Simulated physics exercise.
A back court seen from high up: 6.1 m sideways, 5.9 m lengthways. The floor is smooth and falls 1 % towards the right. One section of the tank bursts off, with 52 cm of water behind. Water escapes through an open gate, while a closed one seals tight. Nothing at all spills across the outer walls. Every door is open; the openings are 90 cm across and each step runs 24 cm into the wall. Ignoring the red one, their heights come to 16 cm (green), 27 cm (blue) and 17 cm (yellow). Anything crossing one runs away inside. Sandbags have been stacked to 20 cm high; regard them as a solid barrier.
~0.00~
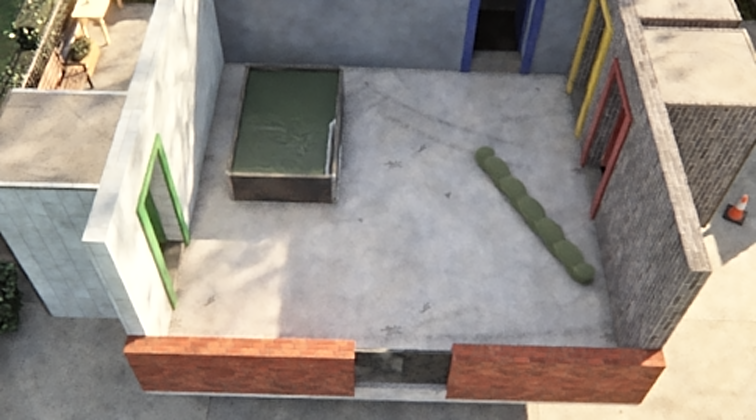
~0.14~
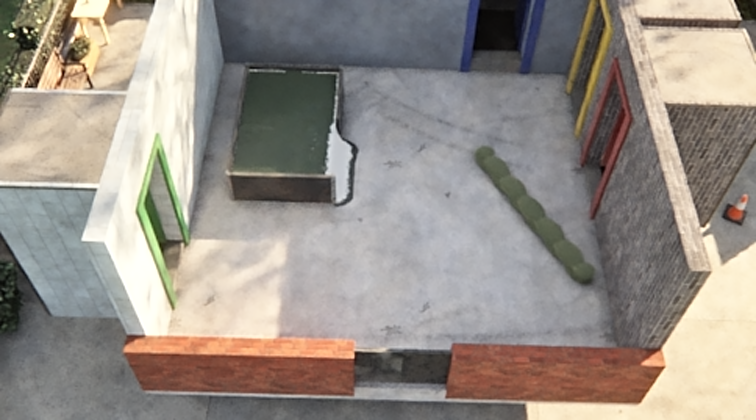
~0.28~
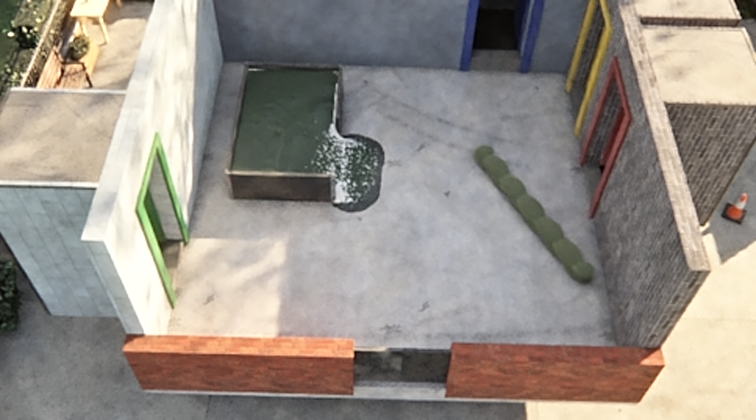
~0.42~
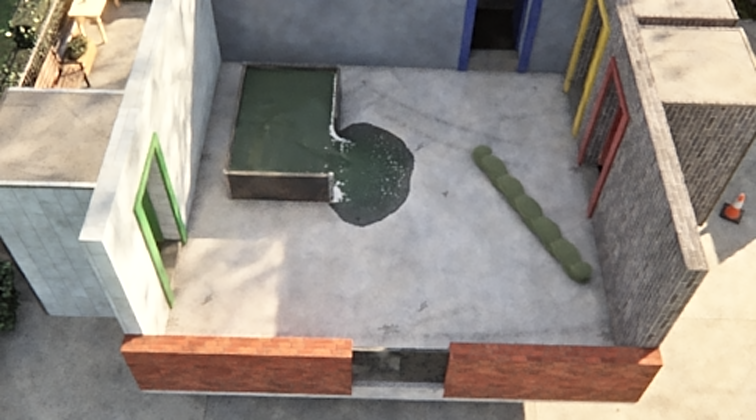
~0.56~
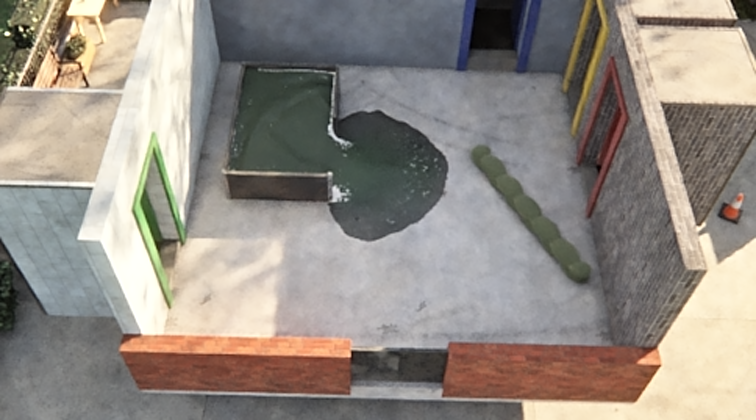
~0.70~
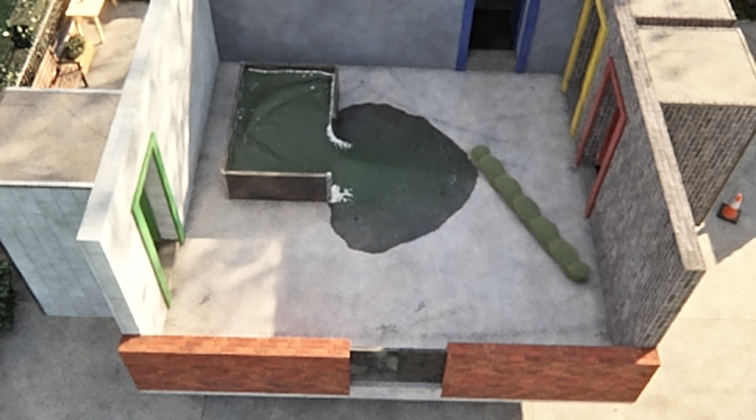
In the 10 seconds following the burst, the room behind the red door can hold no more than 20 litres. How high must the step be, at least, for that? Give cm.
About 7 cm.
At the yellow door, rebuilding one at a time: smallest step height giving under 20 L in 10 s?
For yellow, a step near 9.0 cm.
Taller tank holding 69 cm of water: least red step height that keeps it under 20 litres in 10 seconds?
Minimum height: Approx. 10.0 cm.
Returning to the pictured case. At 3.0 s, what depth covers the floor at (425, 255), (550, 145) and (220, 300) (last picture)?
That's 2, 2 and 0 cm, in the order given.
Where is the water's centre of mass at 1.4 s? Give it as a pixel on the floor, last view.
About (331, 156).
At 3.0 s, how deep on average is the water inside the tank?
Some 21 cm.
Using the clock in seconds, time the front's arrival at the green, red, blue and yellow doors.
So green sees it at 7.0 s, red at 2.6 s, blue at 2.2 s and yellow at 1.8 s.
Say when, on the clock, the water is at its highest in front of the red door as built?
Around 6.0 s, give or take.
After 1.4 s water covers 25 % of the floor, deepest (26 cm) near (495, 194); it has not reached the red door.
After 3.0 s water covers 45 % of the floor, deepest (32 cm) near (608, 377); 4 cm at the red door, 0 litres in over its 8 cm step.
After 10.0 s water covers 95 % of the floor, deepest (10 cm) near (579, 284); 9 cm at the red door, 10 litres in over its 8 cm step.
At the red door as built, the water arrived by 2.7 s and peaked near 12 cm at 5.8 s.
With a step of 5.5 cm, 35 litres would have come in within the 10 s; with 8 cm, 10 litres. So under 20 litres takes about 7 cm.
